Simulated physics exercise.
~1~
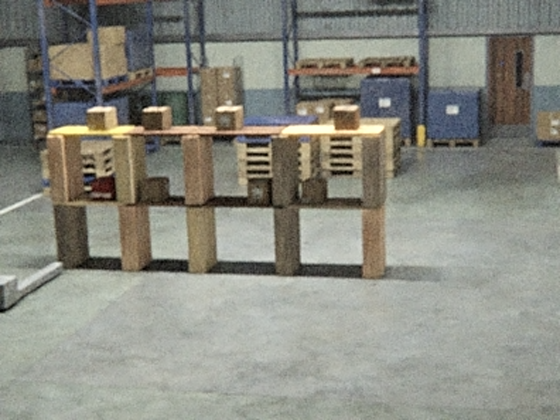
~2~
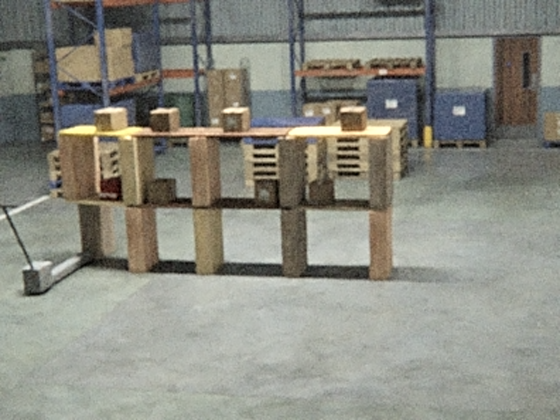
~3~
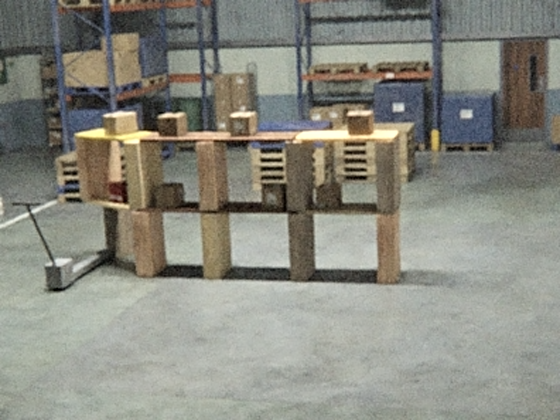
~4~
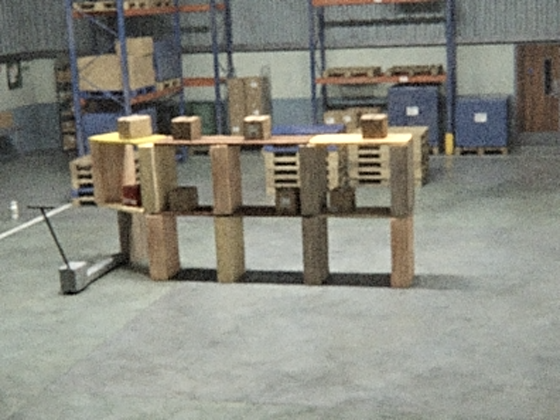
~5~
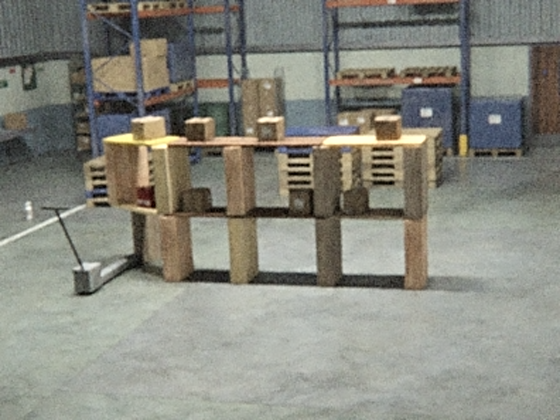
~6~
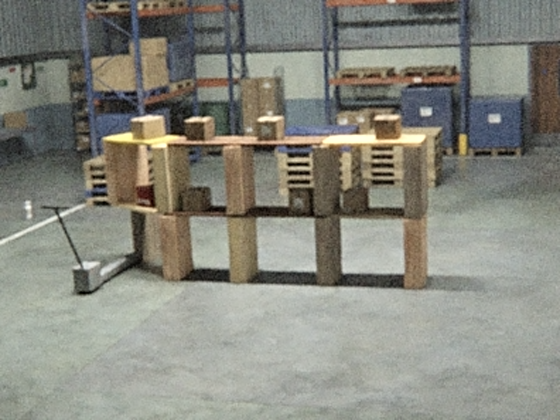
A two-tier timber rack stays standing as a low jack pushes in at its left foot.
